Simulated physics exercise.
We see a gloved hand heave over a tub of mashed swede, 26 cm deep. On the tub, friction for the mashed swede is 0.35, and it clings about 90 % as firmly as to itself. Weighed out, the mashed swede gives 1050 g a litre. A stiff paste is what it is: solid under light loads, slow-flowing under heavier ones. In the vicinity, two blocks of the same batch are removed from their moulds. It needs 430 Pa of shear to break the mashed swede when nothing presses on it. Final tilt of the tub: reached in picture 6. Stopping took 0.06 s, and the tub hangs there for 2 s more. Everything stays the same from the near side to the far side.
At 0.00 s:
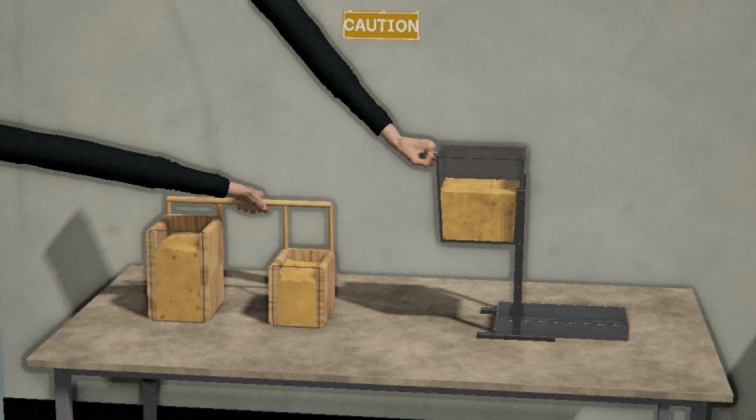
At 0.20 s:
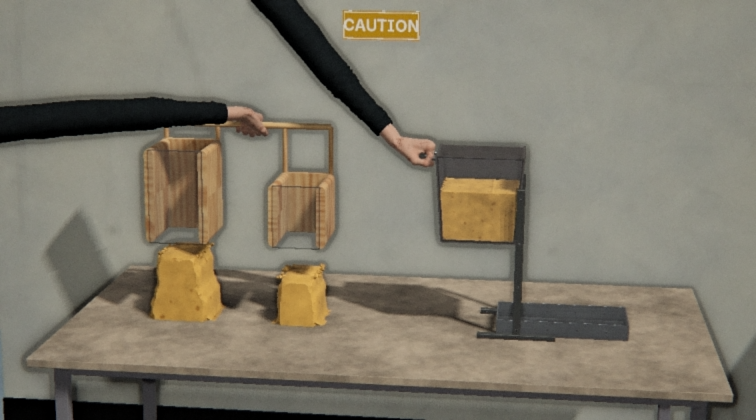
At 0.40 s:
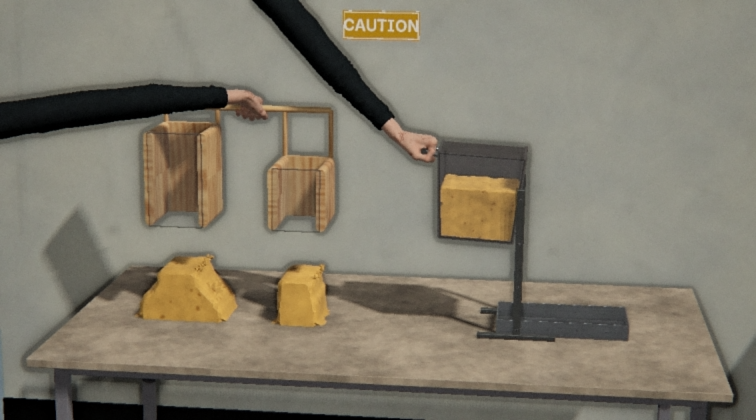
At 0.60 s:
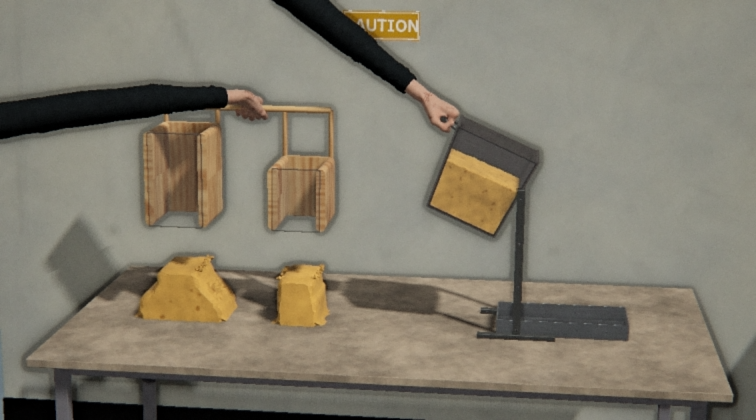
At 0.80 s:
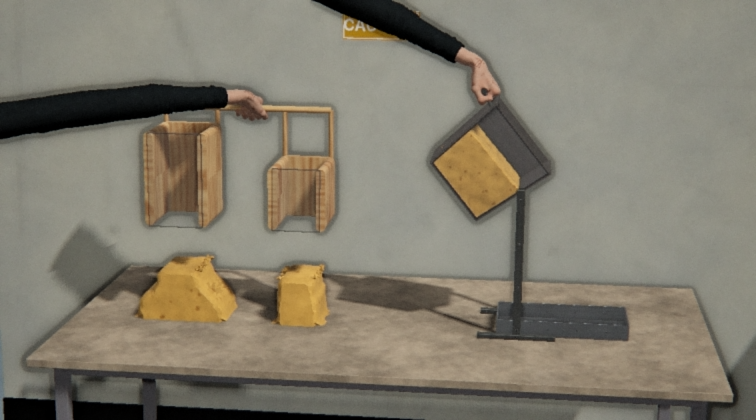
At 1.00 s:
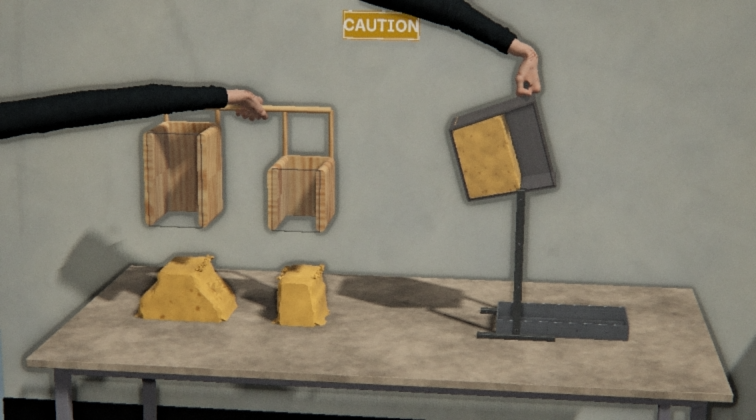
A dark-sleeved hand lifts a wooden double mould off two yellow blocks on a table before a grey wall, seen from the front and slightly above by a still camera. The left block slumps wide and low, while the smaller right one sinks slightly. At right, another hand turns a dark tub on a stand clockwise, the yellow mash inside tilting with it.
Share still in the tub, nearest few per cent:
100 %.
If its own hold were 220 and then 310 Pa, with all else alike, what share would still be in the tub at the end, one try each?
Going in order, it's 95 % and then 100 %.
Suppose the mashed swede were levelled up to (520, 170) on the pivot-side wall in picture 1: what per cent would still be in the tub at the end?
I'd guess around 100 in a hundred.
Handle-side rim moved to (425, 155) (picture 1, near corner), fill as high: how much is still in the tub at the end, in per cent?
About 100 % stays in the tub.
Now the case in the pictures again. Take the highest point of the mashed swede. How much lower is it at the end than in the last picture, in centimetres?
The top ends up some 2 cm below its level in the last picture.
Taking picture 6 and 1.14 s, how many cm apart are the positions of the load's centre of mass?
About 0 cm.
After 1.14 s, the tub is at 74 degrees and holds 100 %.
After 1.31 s, the tub is at 74 degrees and holds 100 %.
After 1.48 s, the tub is at 74 degrees and holds 100 %.
After 1.65 s, the tub is at 74 degrees and holds 100 %.
After 3.00 s, the tub is at 74 degrees and holds 100 %.
